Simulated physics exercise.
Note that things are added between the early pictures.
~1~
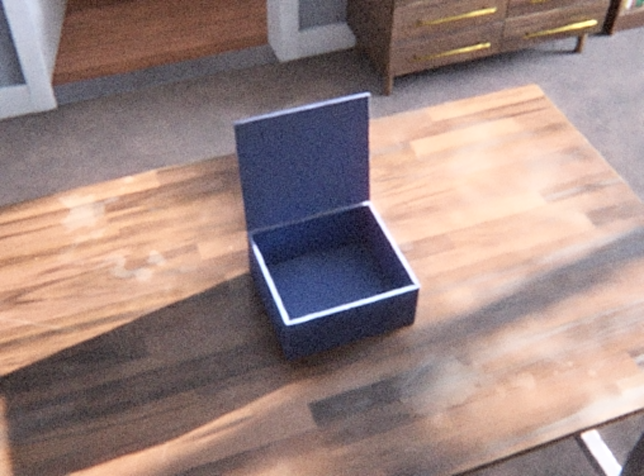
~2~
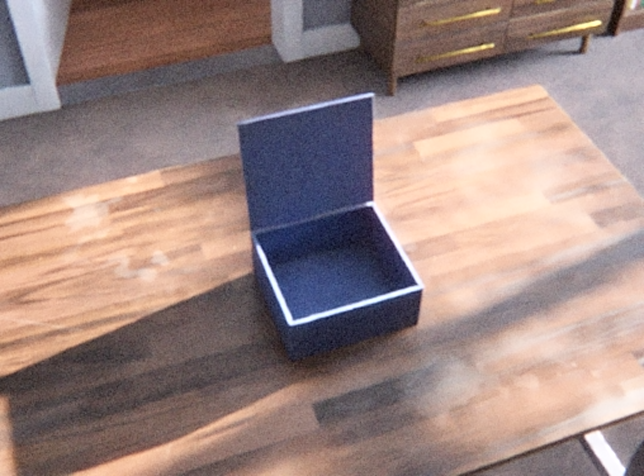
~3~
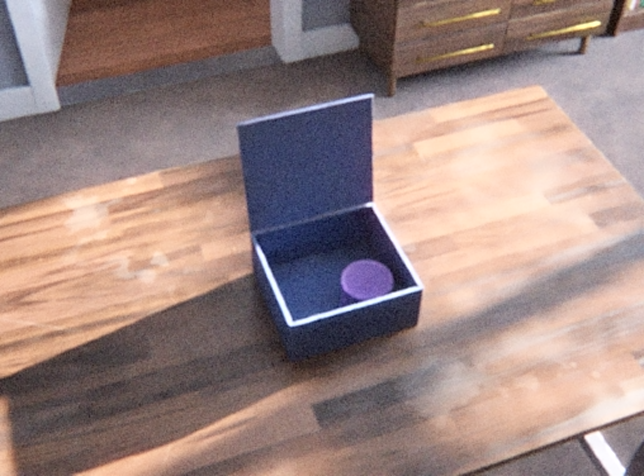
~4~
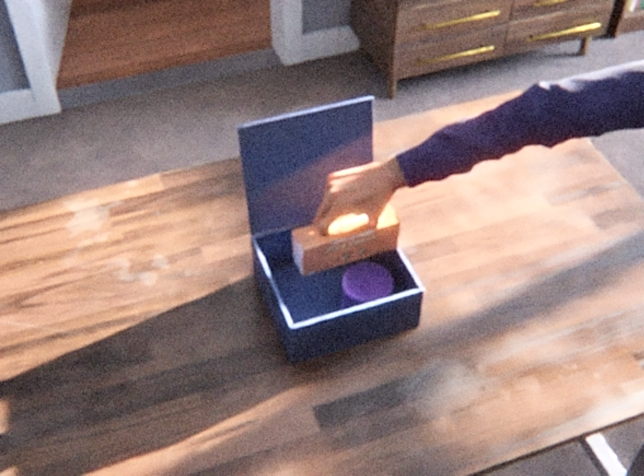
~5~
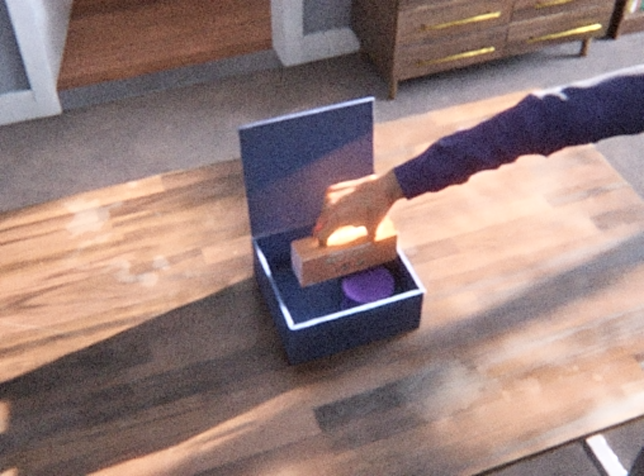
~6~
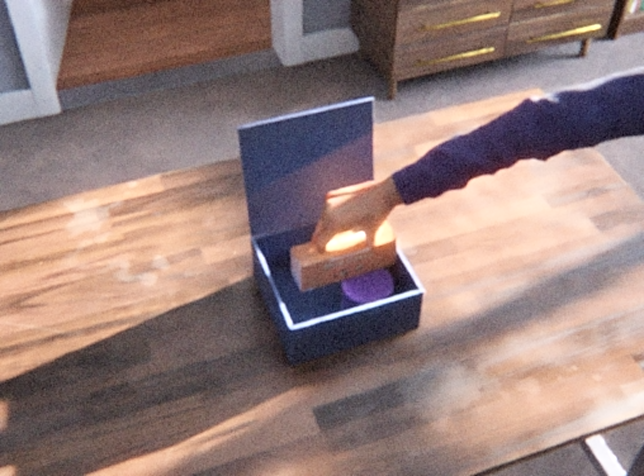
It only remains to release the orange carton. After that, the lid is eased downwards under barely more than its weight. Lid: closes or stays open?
Closes.
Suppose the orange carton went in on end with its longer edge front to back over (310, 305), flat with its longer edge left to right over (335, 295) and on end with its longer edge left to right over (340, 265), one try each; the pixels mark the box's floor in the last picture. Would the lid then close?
With the first placement it doesn't close, with the second it closes properly, and with the third it doesn't close.
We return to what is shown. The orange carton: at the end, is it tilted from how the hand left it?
As it turns out, it changes its angle.
Then, 0.50 s past the last view, orange carton on its side near (328, 266).
Then, 1.40 s past the last view, lid 73° above the rim; orange carton on its side near (328, 266).
Then, 1.80 s past the last view, lid 38° above the rim; orange carton on its side near (328, 266).
Then, 2.00 s past the last view, lid 14° above the rim; orange carton on its side near (328, 266).
Finally, lid shut; down or leaning hard in the box, orange carton; purple tub still in place. Final places as the last picture's camera would see them, orange carton near (328, 266).
